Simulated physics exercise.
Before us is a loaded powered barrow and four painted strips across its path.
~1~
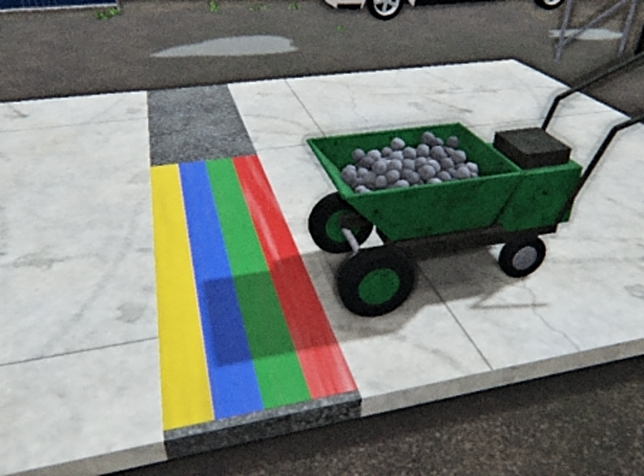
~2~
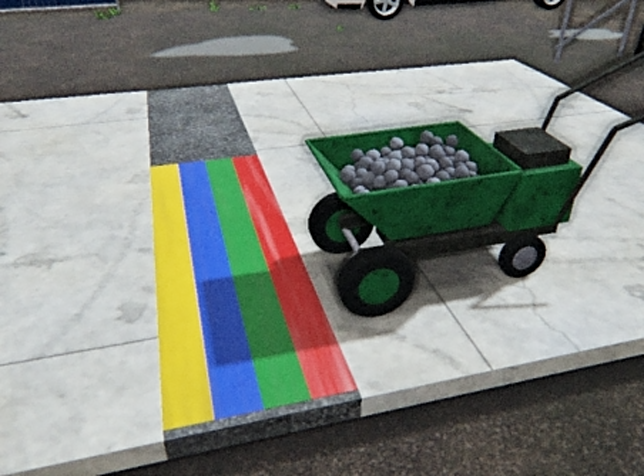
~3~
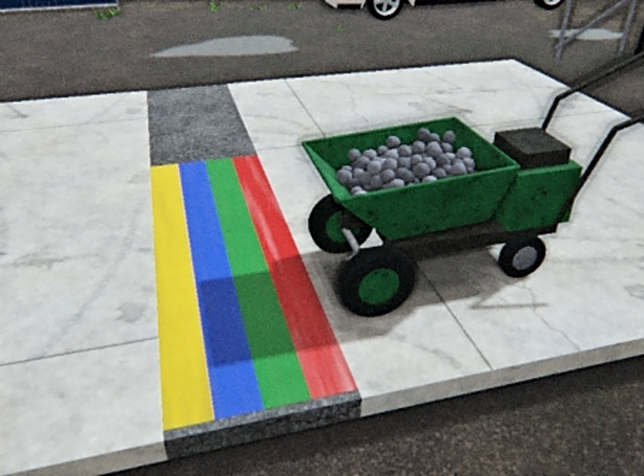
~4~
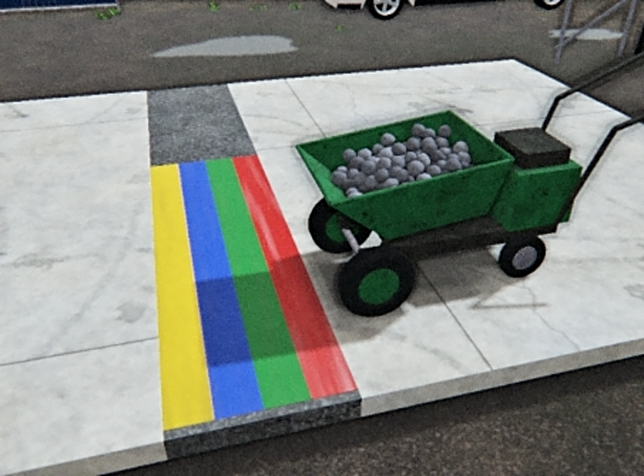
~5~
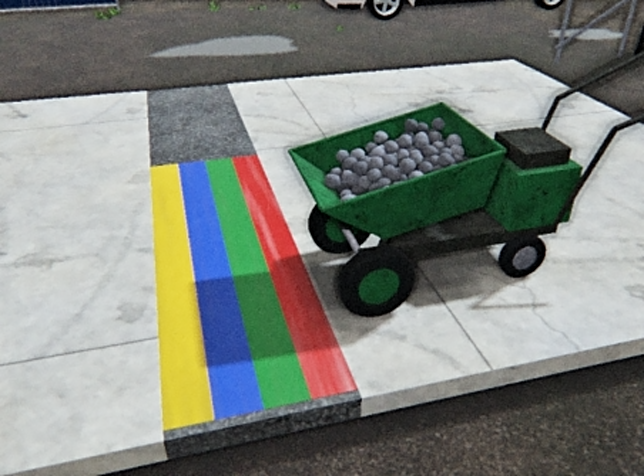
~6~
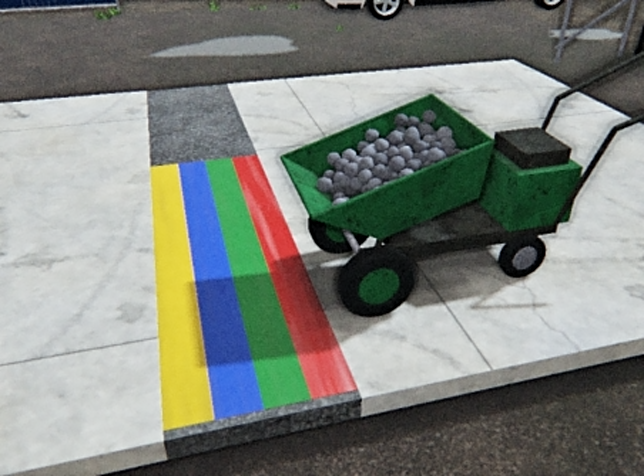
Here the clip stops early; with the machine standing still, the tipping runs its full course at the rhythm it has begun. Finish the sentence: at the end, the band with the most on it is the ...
At the end, the band with the most on it is the blue one.
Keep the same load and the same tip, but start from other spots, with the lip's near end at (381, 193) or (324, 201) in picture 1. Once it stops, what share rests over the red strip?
In order: 10 % and 0 %.
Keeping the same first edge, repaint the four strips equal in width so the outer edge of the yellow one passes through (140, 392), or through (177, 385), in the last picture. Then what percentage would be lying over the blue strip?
40 % and 30 %, near enough.
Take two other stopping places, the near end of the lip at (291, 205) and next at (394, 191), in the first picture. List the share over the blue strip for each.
You'd get around 10 in a hundred, then 20 in a hundred.
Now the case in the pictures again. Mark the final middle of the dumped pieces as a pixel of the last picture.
The centre ends up roughly at (212, 295).
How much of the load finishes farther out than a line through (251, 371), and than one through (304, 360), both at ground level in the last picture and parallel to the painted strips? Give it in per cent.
That's 60 in a hundred for the first and 90 in a hundred for the second.
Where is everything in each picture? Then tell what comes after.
In the first picture, lip of the skip at (345, 198), level; top of the load at (421, 163), round cobbles; red strip at (319, 352); green strip at (276, 361); blue strip at (231, 369); yellow strip at (184, 378).
In the second picture, lip of the skip at (343, 199), level; top of the load at (420, 162).
In the third picture, lip of the skip at (339, 201), tipped barely; top of the load at (427, 163).
In the fourth picture, lip of the skip at (331, 205), tipped a little; top of the load at (422, 160).
In the fifth picture, lip of the skip at (323, 210), tipped a little; top of the load at (429, 152).
In the sixth picture, lip of the skip at (313, 218), tipped clearly; top of the load at (423, 148); red strip at (319, 352); green strip at (276, 361); blue strip at (231, 369); yellow strip at (184, 378).
Soon after the last picture, skip tipped steeply; all in the skip.
A little later, skip tipped steeply; most in the skip; a small part over the green strip; a small part over the blue strip; a stray few falling.
Later still, skip tipped right over; about a quarter in the skip; about a quarter over the green strip; about a third over the blue strip; about a quarter over the yellow strip; a small part off the paint.
At rest, skip tipped right over; a small part in the skip; a stray few over the red strip; about a quarter over the green strip; about a third over the blue strip; about a quarter over the yellow strip; a small part off the paint.
